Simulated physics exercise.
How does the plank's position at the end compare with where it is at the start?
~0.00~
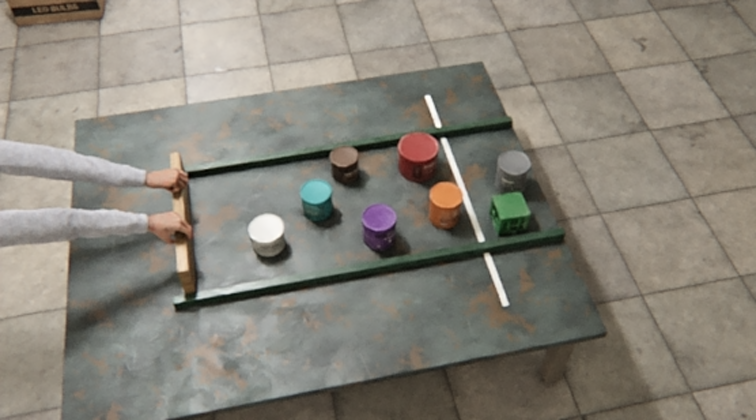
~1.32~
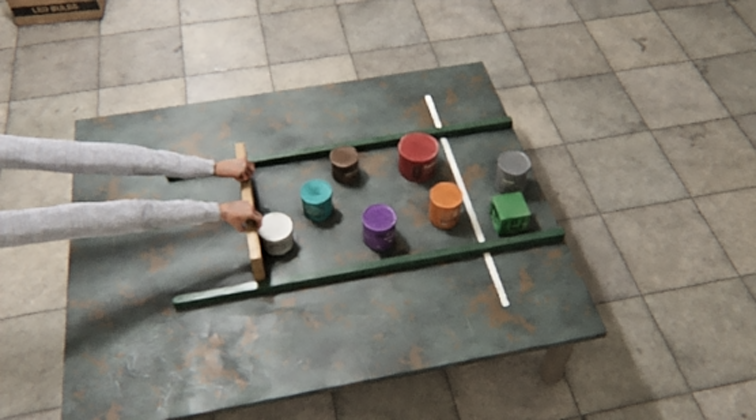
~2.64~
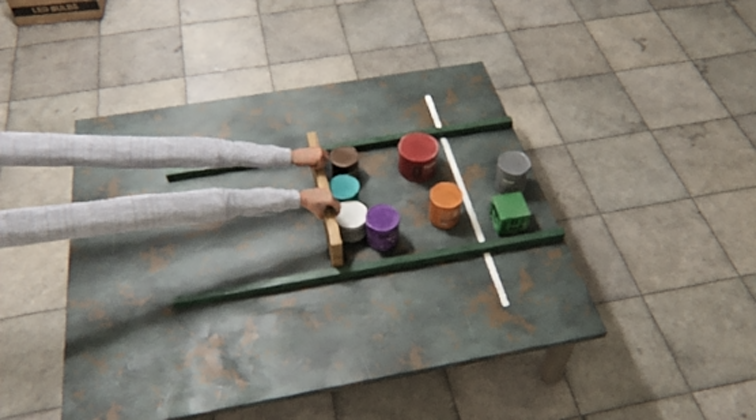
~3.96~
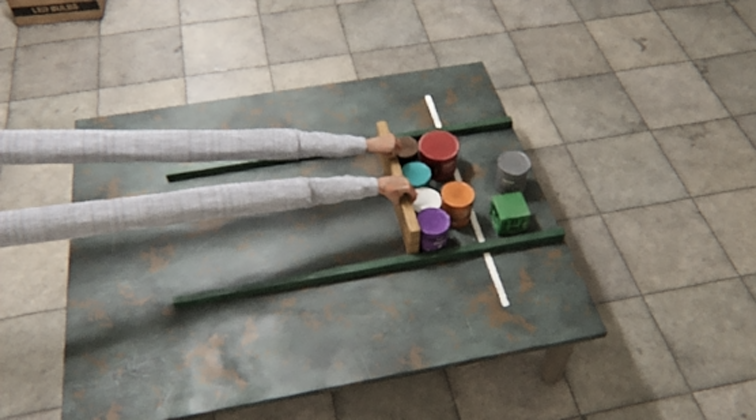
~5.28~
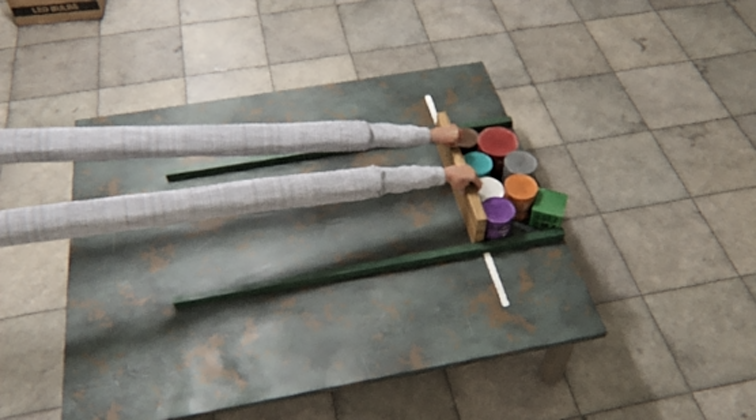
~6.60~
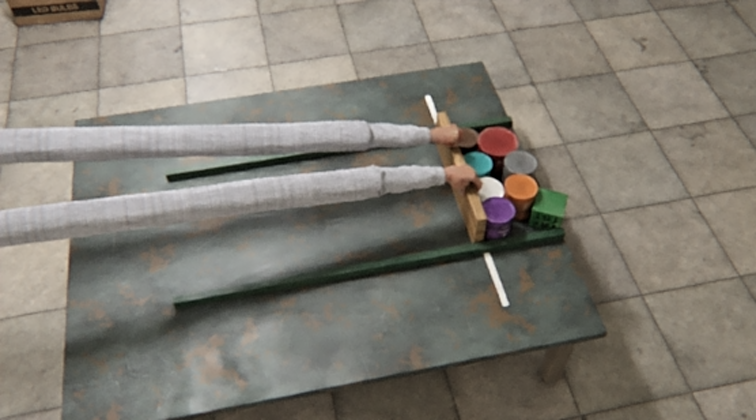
At the start the plank stands near the left ends of the green rails, to the left of all the pails. By the end it has been pushed far to the right and rests at the white strip, close behind the crowded pails.
